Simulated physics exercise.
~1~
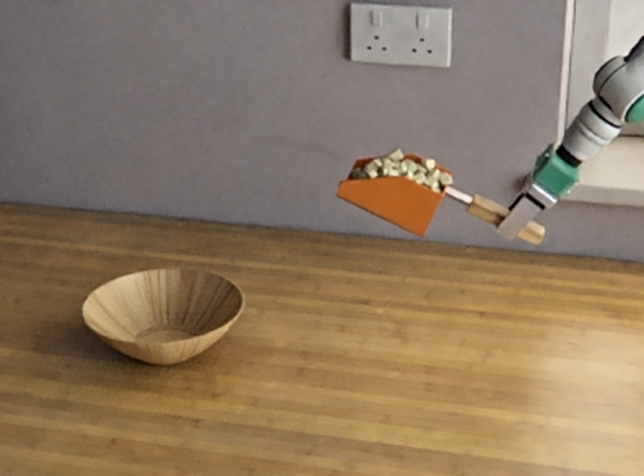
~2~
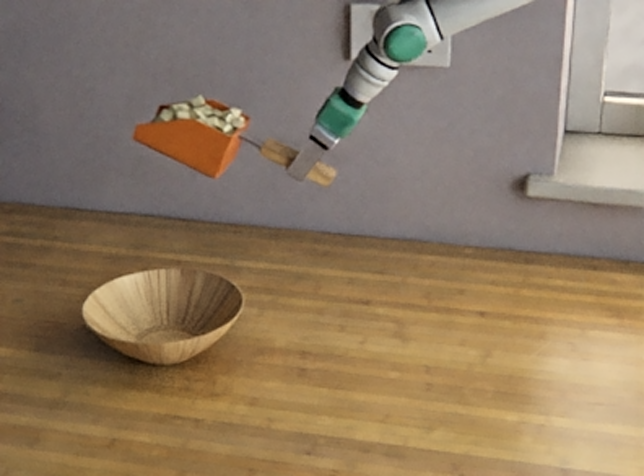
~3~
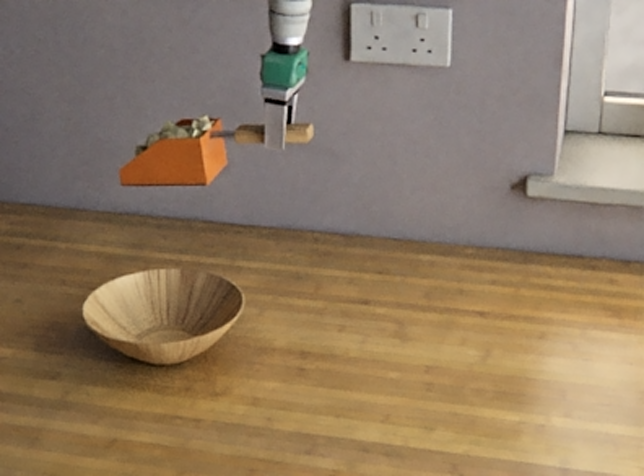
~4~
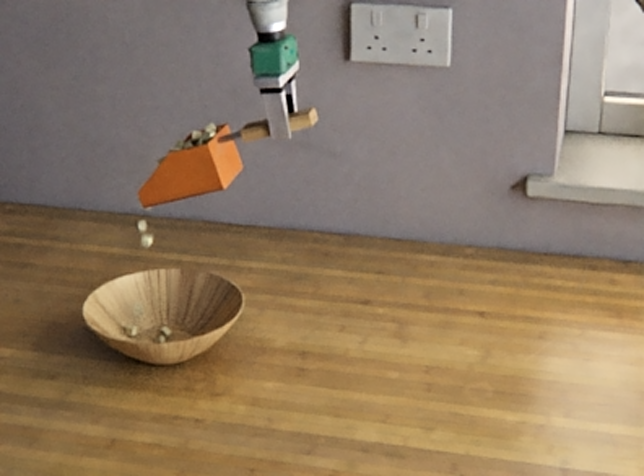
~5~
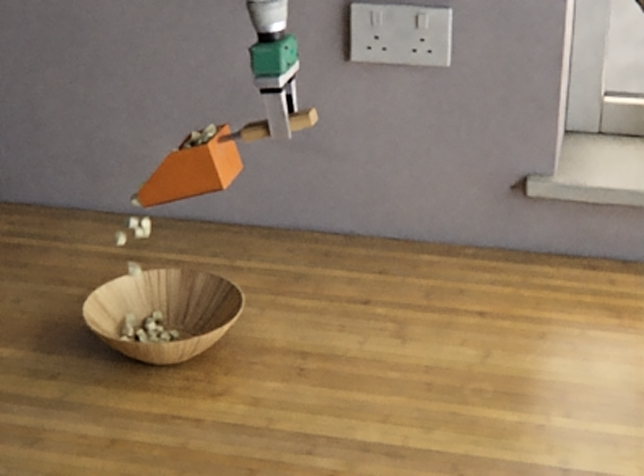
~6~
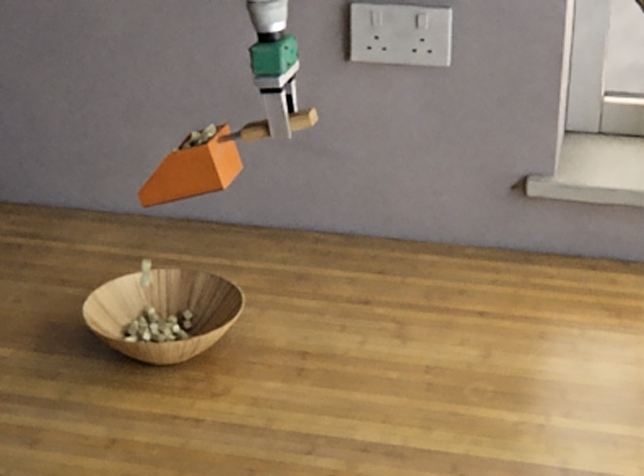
A robot arm carries an orange scoop left, tilts it, and drops some pieces into a bowl.
